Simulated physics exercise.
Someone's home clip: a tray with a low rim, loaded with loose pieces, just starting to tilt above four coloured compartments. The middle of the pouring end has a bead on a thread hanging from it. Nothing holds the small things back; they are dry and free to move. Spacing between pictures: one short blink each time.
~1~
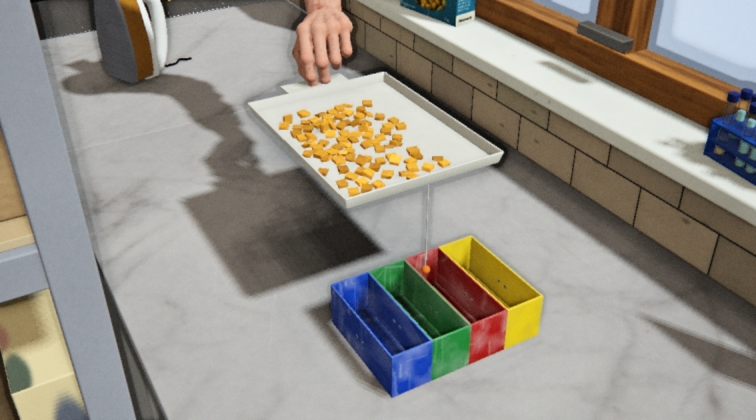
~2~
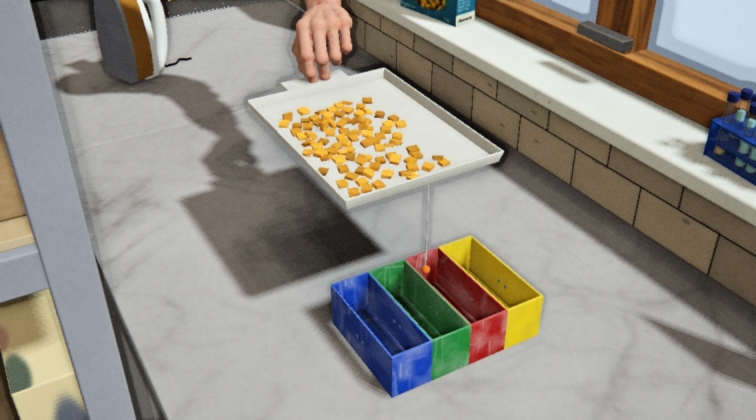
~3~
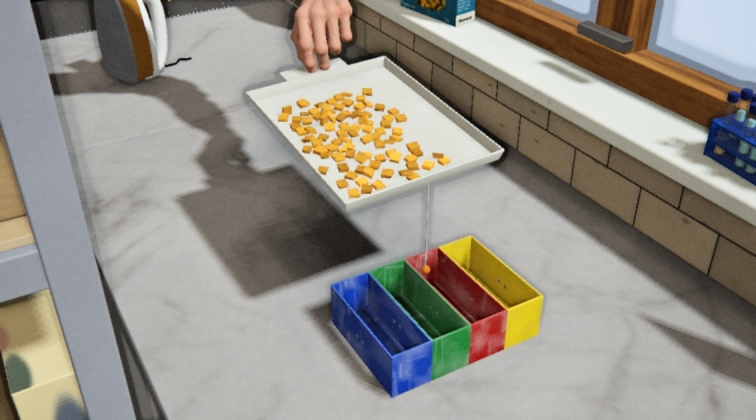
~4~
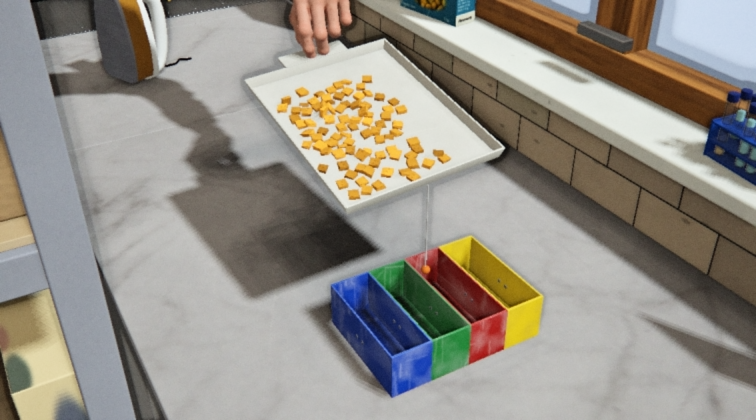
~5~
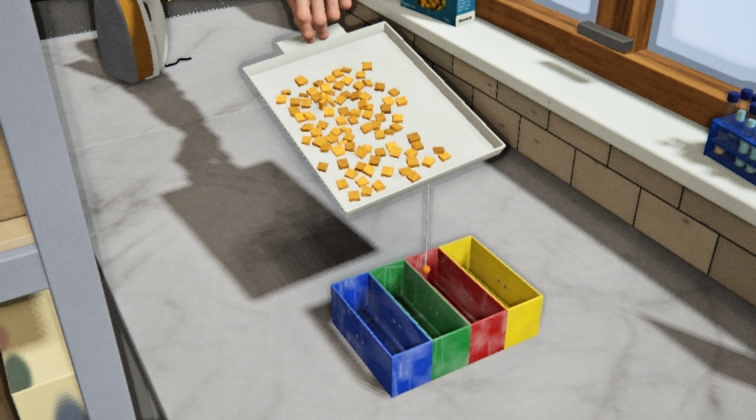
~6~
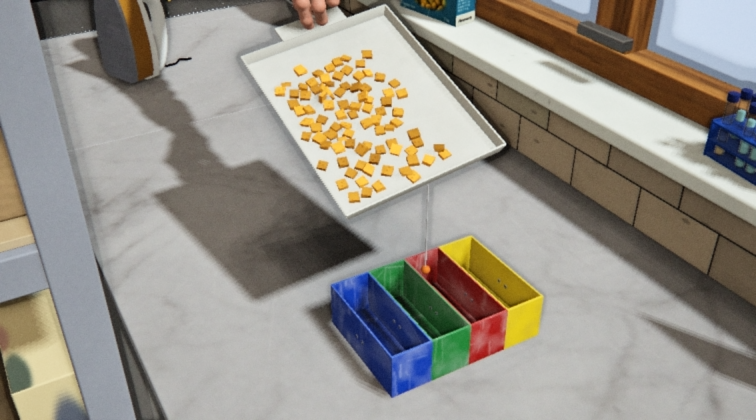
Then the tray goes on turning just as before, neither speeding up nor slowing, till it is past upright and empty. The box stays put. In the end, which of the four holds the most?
The blue cell holds the most.
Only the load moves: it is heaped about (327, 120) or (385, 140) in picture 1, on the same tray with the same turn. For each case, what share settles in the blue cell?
It would be roughly 60 per cent for the first and roughly 50 per cent for the second.
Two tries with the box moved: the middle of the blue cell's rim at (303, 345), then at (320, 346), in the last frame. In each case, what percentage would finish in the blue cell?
About 0 per cent, then about 0 per cent.
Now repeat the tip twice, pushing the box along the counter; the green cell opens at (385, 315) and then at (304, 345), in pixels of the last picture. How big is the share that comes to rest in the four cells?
Some 100 percent, followed by some 90 percent.
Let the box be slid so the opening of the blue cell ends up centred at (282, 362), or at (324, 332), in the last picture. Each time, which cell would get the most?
For the first position it is that red cell, and for the second it is green.
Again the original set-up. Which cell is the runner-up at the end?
Number two is green.
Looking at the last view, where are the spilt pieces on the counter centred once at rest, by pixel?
Their middle ends up at roughly (312, 382).
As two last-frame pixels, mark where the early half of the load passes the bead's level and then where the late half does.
The opening part goes through (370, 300); what follows goes through (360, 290).
Just after the last frame, tray tipped steeply; almost all on the tray; just a few falling or outside the box.
A moment on, tray tipped past a quarter turn; roughly half in the blue cell; about a tenth in the green cell; roughly a third falling or outside the box.
Further on, tray tipped past a quarter turn; roughly half in the blue cell; about a tenth in the green cell; roughly a third falling or outside the box.
When it is over, tray tipped past a quarter turn; roughly half in the blue cell; about a tenth in the green cell; not one in the red cell; not one in the yellow cell; roughly a third outside the box.
